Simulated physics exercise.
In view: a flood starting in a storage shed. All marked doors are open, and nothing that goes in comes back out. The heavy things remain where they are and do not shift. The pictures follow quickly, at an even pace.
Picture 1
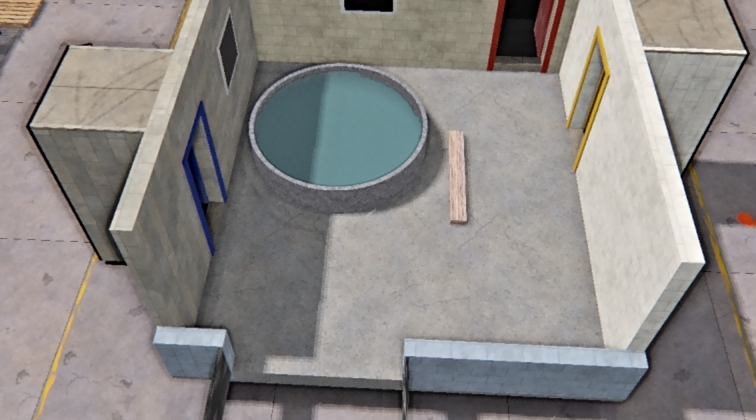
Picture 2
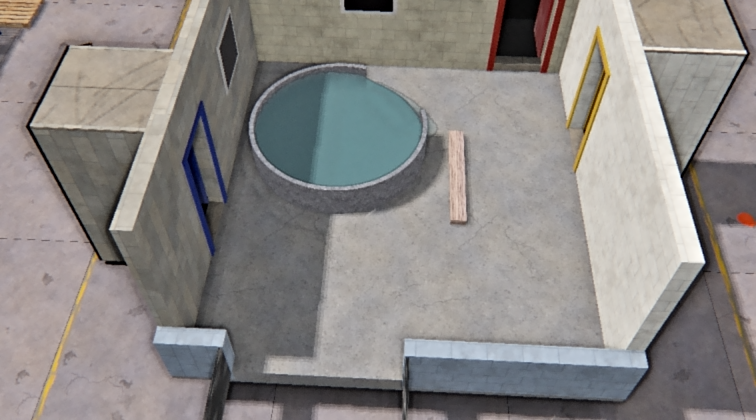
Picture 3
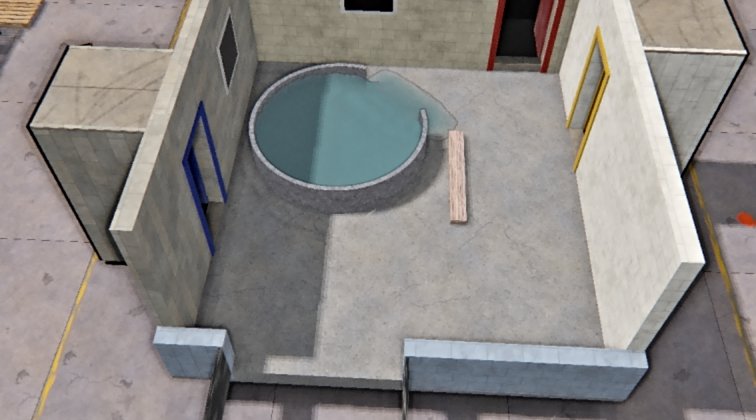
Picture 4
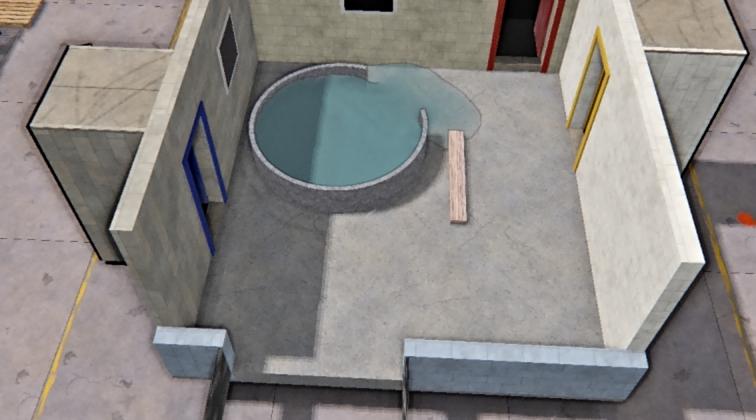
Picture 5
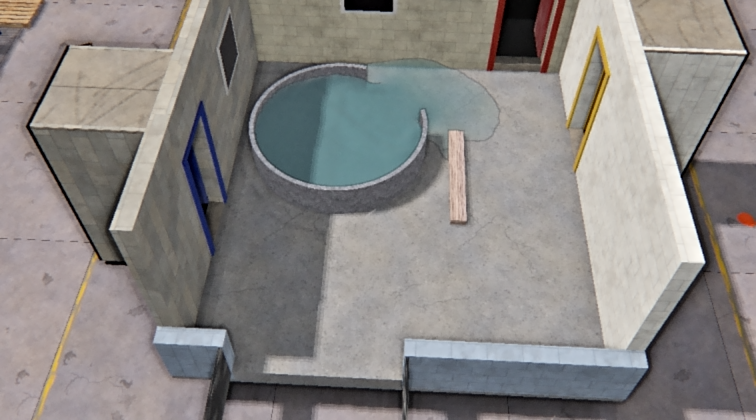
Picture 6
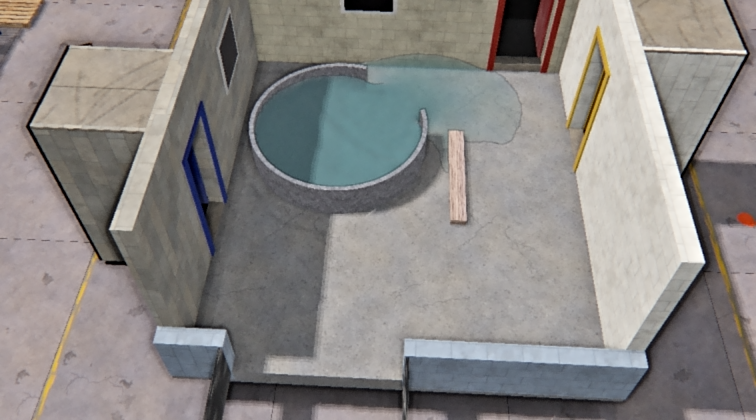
In a storage shed, water pours through a gap in the round pool's far side and spreads rightward.
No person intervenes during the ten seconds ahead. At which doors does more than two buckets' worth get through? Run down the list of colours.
In order: The red door counts as over. The yellow door counts as over. The blue door counts as not over.
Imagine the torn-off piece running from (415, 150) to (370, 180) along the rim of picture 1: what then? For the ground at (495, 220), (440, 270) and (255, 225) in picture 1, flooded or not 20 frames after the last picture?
As listed: Awash, wet, no water.
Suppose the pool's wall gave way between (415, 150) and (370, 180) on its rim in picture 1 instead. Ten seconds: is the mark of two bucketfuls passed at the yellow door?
Result for the yellow door: It lets in too little.
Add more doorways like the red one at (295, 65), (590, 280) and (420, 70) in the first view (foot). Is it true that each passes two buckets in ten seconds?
Outcome by door - within the limit, within the limit, past the limit.
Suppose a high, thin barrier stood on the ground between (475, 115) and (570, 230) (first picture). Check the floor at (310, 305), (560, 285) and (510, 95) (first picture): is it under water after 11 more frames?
Taking the points in order - unwetted, unwetted, wetted.
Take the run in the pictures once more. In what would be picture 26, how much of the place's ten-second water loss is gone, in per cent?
Close to 25 per cent, I'd say.
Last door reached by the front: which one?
Going by the pictures, I'd say the blue one.
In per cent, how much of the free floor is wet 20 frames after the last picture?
Roughly 50 %.
A moment on, water covers 20 % of the floor; the red door wet at the sill, nothing in, the yellow door not reached, the blue door not reached.
Next, water covers 25 % of the floor; the red door under two buckets in, the yellow door under two buckets in, the blue door not reached.
Then, water covers 50 % of the floor; the red door over two buckets in, the yellow door over two buckets in, the blue door not reached.
Later, water covers 75 % of the floor; the red door far over two buckets in, the yellow door far over two buckets in, the blue door wet at the sill, nothing in.
In the end, water covers 95 % of the floor; the red door far over two buckets in, the yellow door far over two buckets in, the blue door under two buckets in.
